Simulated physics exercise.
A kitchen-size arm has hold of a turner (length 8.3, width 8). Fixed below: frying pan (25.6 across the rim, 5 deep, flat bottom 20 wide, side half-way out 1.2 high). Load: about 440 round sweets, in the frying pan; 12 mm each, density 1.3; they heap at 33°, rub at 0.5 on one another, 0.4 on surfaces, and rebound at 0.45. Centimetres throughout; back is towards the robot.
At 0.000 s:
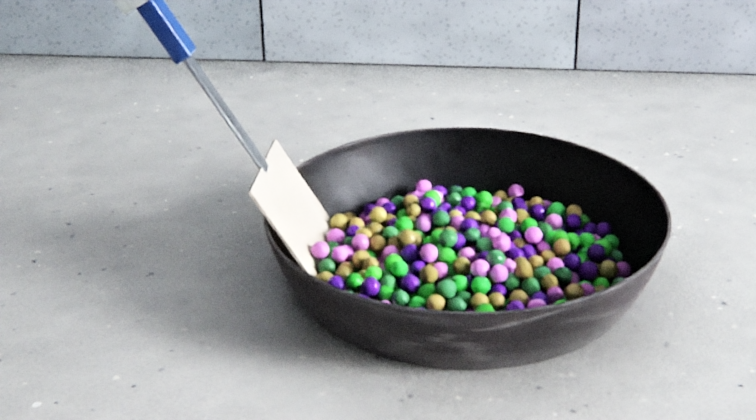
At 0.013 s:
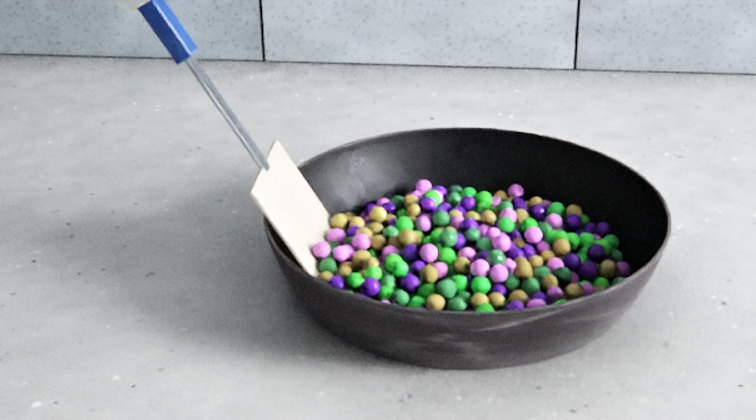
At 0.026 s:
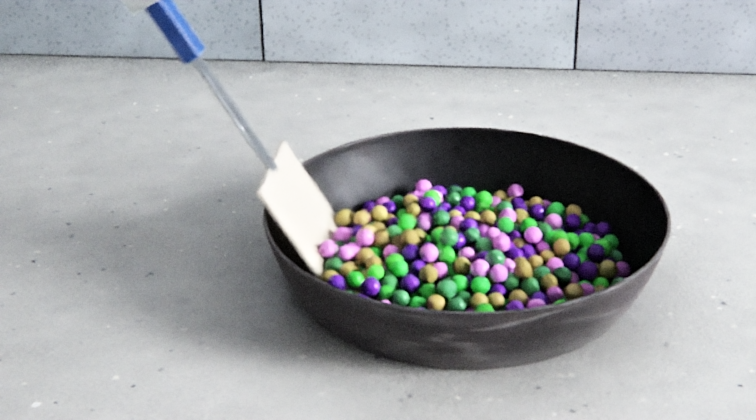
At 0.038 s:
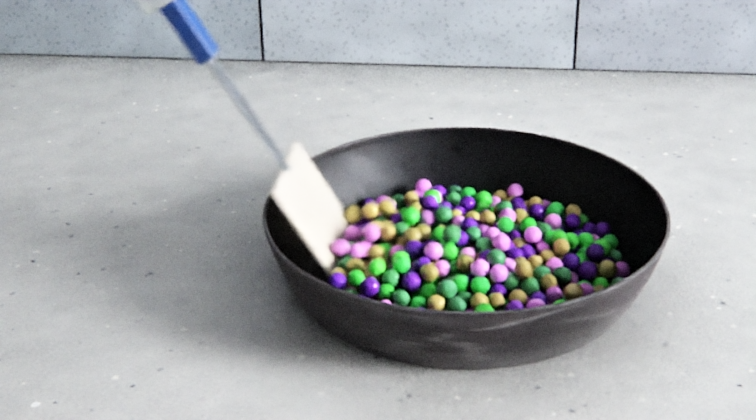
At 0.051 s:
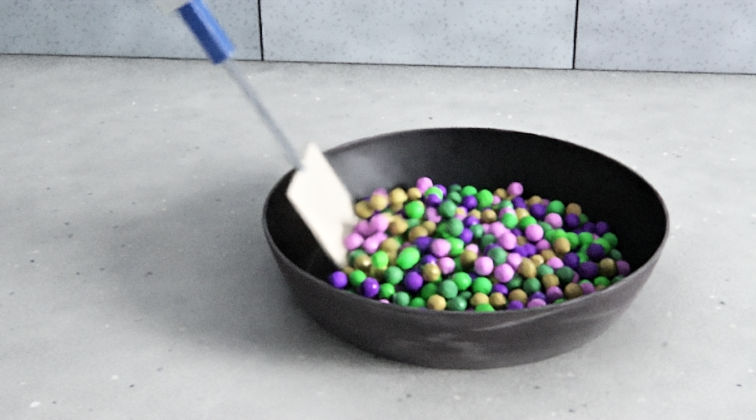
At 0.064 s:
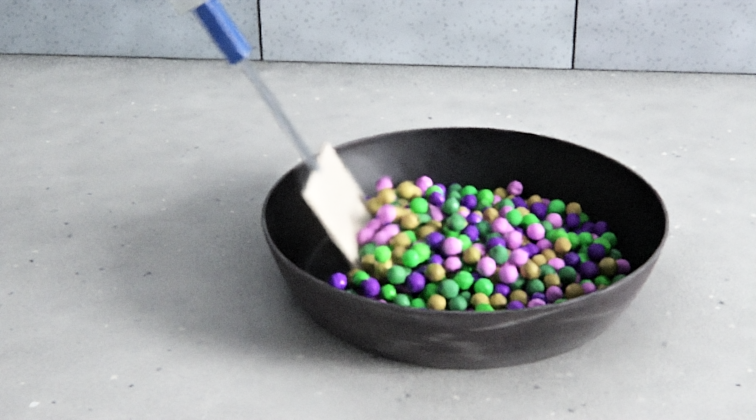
A turner with a blue handle and a pale flat blade moves slowly to the right inside a dark frying pan on a grey countertop, pushing the nearby purple, pink, green and gold round sweets into a slightly tighter heap.
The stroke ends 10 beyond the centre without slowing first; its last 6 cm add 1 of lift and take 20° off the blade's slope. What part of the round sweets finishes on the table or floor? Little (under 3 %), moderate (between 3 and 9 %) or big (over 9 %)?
On the table or floor the share is big, over 9 %.
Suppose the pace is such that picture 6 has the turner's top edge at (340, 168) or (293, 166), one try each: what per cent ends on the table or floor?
Some 25 and 5 per cent.
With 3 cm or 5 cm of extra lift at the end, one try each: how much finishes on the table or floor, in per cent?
About 20 and 20 per cent.
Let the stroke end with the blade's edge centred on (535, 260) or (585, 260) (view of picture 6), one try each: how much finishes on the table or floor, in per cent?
About 0 and 5 per cent.
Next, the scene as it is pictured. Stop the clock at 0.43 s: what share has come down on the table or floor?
About 10 per cent.
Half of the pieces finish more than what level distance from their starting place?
Some 3 cm.
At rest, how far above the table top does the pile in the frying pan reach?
About 6.0 cm.
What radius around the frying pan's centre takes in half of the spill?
Roughly 22 cm.
After 0.13 s, sloping 59°, highest piece 6 above the table; 437 in the frying pan.
After 0.20 s, sloping 54°, highest piece 7 above the table; 437 in the frying pan.
After 0.43 s, sloping 39°, highest piece 7 above the table; 376 in the frying pan, 50 on the table or floor, 11 on the blade or in flight.
After 1.48 s, sloping 39°, highest piece 6 above the table; 376 in the frying pan, 61 on the table or floor.
At rest, 376 in the frying pan, 61 on the table or floor. That is 14 % on the table or floor.
